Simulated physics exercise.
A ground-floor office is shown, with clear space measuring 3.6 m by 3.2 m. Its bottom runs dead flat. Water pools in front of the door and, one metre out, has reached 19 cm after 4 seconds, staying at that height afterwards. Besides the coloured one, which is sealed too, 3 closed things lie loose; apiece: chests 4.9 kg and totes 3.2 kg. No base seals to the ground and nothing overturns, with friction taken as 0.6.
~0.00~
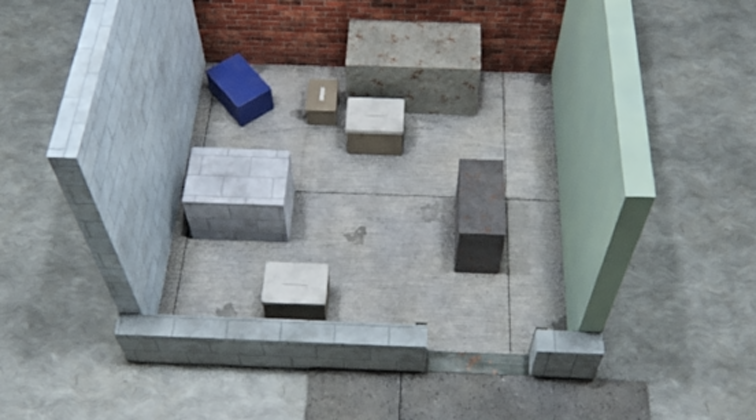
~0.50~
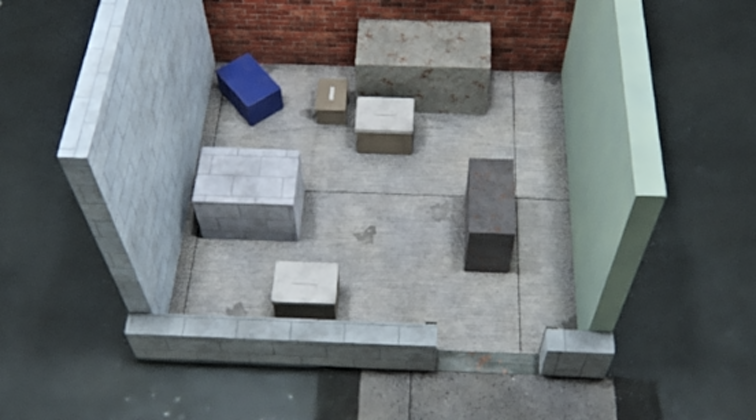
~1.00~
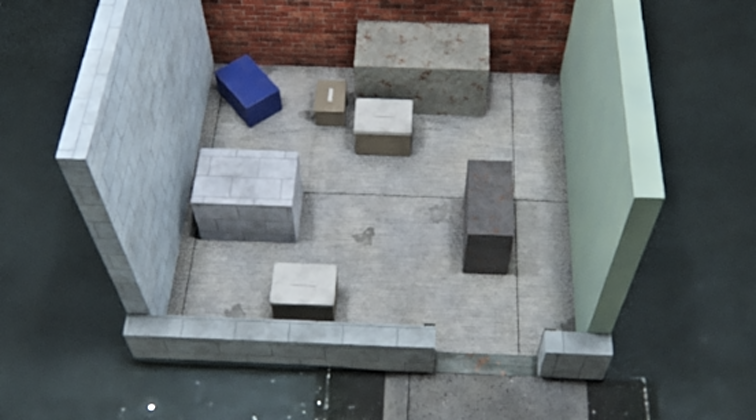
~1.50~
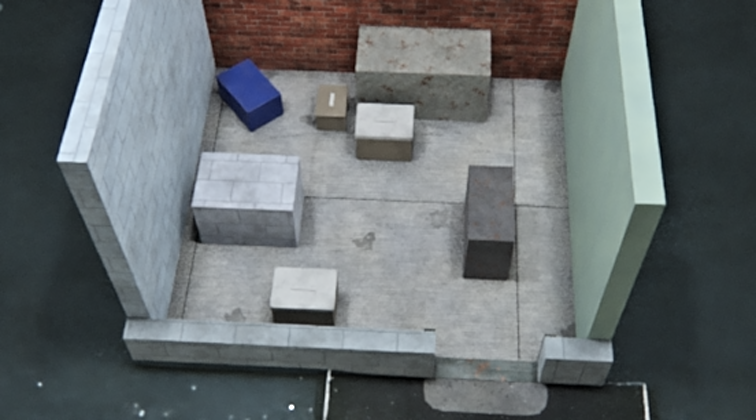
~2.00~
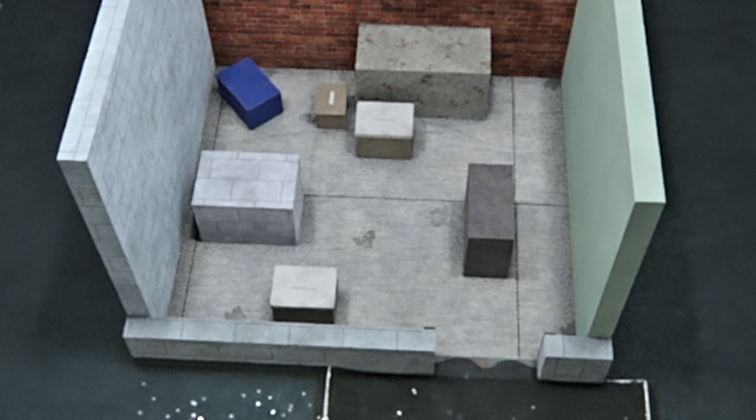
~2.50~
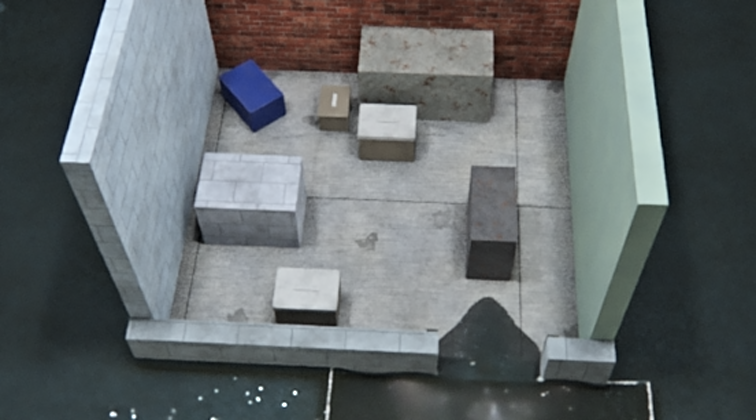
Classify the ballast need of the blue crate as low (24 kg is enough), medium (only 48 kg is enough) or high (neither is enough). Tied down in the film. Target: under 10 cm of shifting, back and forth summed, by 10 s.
Low.
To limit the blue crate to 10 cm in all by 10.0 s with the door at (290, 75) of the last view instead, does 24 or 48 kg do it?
Result: The heavier mass is required.
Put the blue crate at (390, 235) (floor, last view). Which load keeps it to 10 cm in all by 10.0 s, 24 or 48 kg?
Outcome - success with both.
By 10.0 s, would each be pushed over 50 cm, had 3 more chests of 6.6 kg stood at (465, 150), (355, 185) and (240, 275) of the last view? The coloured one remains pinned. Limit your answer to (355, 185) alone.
For that spot the answer is greater than that.
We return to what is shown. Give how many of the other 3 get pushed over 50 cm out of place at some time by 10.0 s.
Total: 1.
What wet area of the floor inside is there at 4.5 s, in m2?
My estimate is roughly 4.5 m2.
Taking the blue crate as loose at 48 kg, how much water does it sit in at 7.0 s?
Close to 2 cm deep.
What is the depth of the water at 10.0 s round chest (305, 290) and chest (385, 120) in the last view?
About 3 and 9 cm.
After 3.5 s the blue crate would be 0 cm from its start with 24 kg and 0 cm from its start with 48 kg; 0 cm of water round it then.
After 4.5 s the blue crate would be 0 cm from its start with 24 kg and 0 cm from its start with 48 kg; 0 cm of water round it then.
After 7.0 s the blue crate would be 0 cm from its start with 24 kg and 0 cm from its start with 48 kg; 2 cm of water round it then.
After 10.0 s the blue crate would be 0 cm from its start with 24 kg and 0 cm from its start with 48 kg; 9 cm of water round it then.
